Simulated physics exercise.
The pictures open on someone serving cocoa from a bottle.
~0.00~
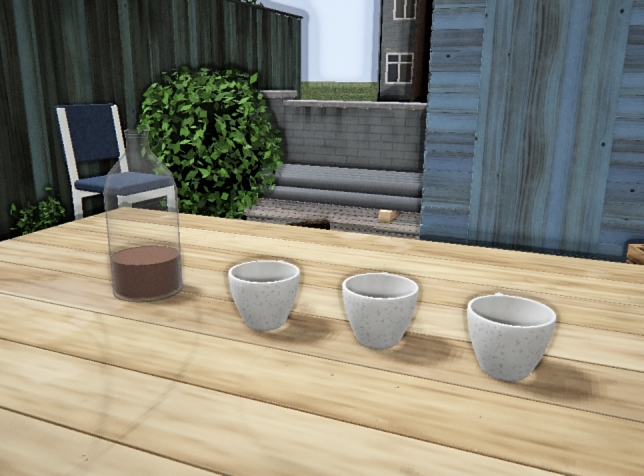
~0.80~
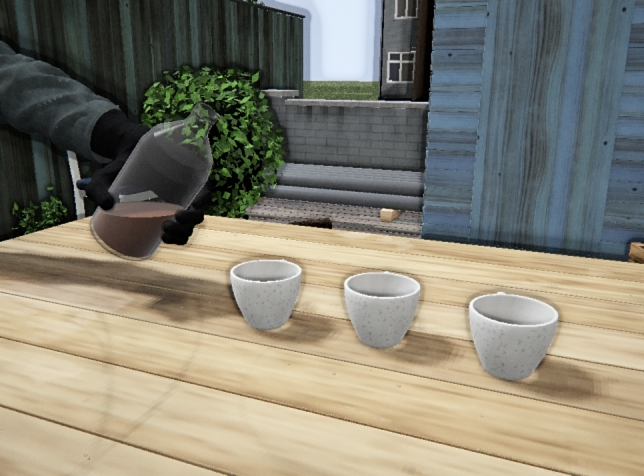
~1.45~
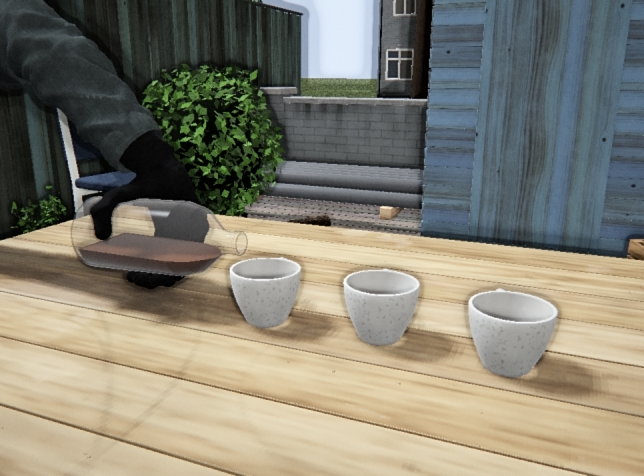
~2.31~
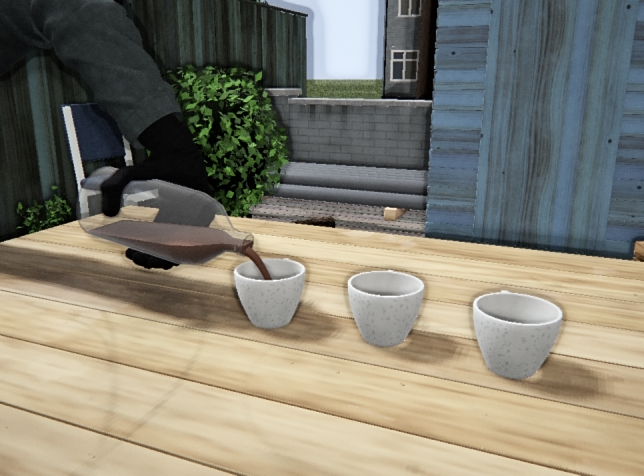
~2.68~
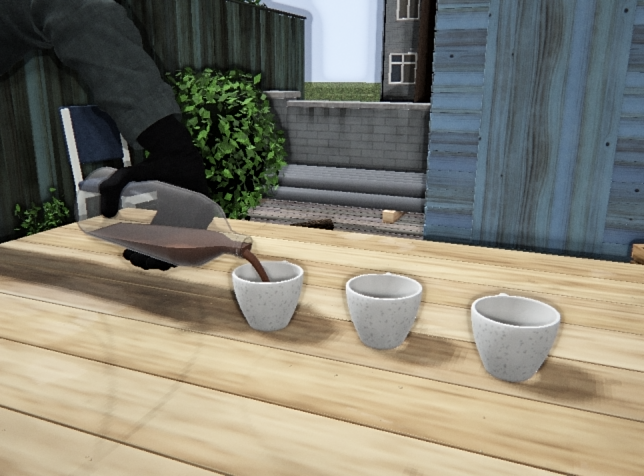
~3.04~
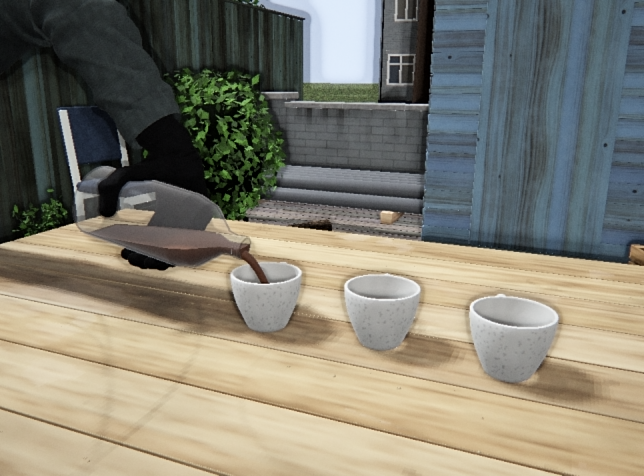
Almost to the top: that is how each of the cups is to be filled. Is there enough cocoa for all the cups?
It runs out.
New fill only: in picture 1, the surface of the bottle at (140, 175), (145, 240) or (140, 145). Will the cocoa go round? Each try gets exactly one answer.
The first level lasts, the second gives out early and the third lasts.
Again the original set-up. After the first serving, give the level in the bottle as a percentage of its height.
Level: Near 5 per cent.
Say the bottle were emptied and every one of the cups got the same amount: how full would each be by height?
Each would stand at about 55 per cent of its height.
After 4.1 s, the first is about two thirds full.
After 9.5 s, the first is done and the bottle has about a third of its load.
After 20.3 s, the bottle is empty with one filled and the next at about half of a serving.
